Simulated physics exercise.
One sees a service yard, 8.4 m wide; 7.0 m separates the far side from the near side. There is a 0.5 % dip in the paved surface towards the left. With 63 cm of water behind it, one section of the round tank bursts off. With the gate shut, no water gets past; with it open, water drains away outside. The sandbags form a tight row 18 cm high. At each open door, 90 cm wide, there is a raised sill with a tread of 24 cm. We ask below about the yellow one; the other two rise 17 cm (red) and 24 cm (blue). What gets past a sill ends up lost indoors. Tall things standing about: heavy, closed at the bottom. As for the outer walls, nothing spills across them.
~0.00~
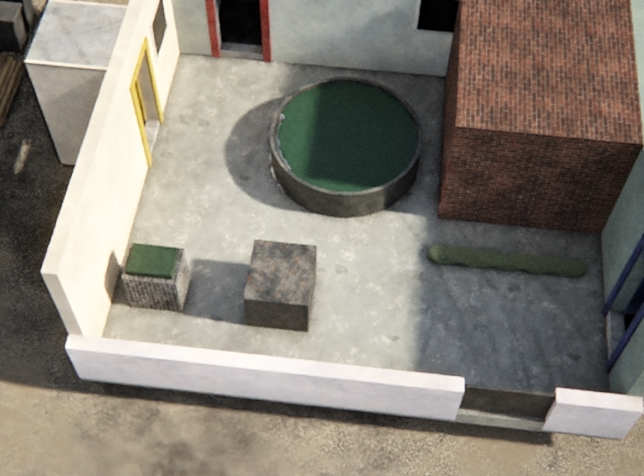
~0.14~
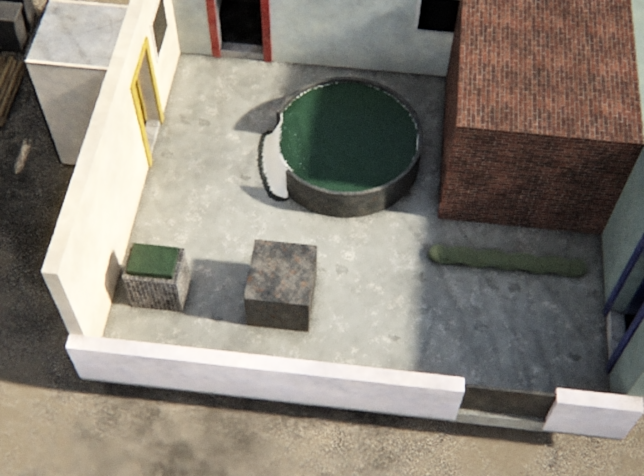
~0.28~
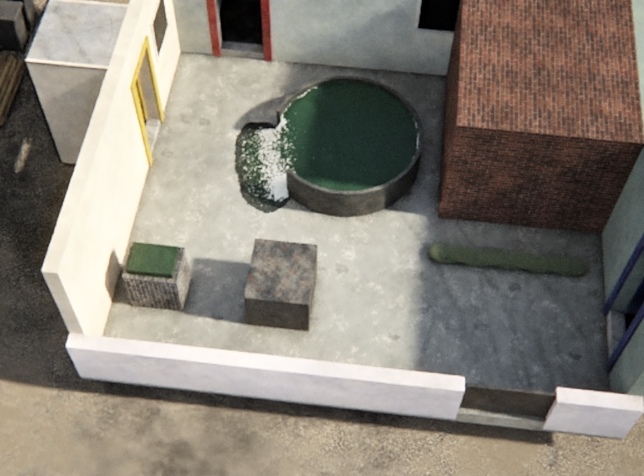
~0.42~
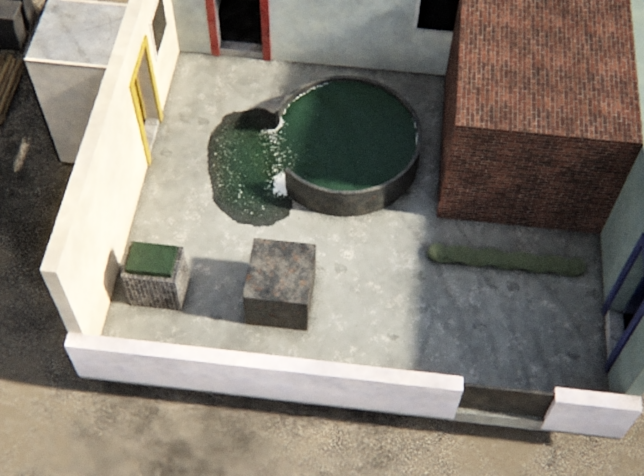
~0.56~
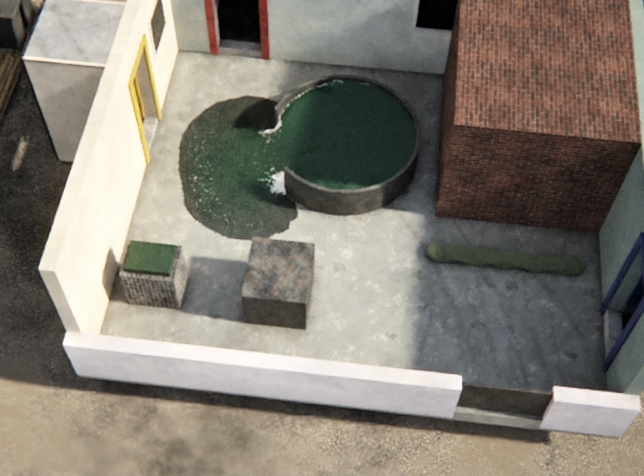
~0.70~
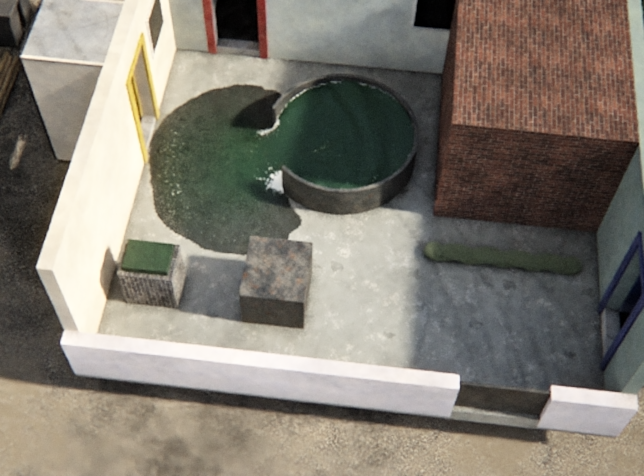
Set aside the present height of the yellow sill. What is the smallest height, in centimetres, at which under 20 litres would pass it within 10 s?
The smallest such height is roughly 29 cm.
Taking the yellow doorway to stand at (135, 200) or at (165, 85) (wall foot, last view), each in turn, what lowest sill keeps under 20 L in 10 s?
Roughly 26 cm for the first and 13.5 cm for the second.
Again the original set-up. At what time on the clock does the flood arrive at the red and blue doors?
The flood turns up at red at 1.6 s and at blue at 7.0 s.
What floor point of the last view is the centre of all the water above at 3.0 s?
(262, 177), roughly.
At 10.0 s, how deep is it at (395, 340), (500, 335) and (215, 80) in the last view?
Roughly 2, then 3, then 9 cm.
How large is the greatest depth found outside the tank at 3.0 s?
About 36 cm at most.
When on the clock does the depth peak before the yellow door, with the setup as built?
Some 2.0 s, more or less.
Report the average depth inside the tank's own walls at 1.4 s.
46 cm, roughly.
After 1.4 s water covers 25 % of the floor, deepest (36 cm) near (142, 173); 22 cm at the yellow door, 39 litres in over its 10 cm sill.
After 3.0 s water covers 35 % of the floor, deepest (36 cm) near (94, 346); 27 cm at the yellow door, 256 litres in over its 10 cm sill.
After 10.0 s water covers 95 % of the floor, deepest (14 cm) near (175, 54); 12 cm at the yellow door, 430 litres in over its 10 cm sill.
At the yellow door as built, the water arrived by 0.8 s and peaked near 32 cm at 2.0 s.
With a sill of 23.5 cm, 60 litres would have come in within the 10 s; with 32 cm, 6 litres. So under 20 litres takes about 29 cm.
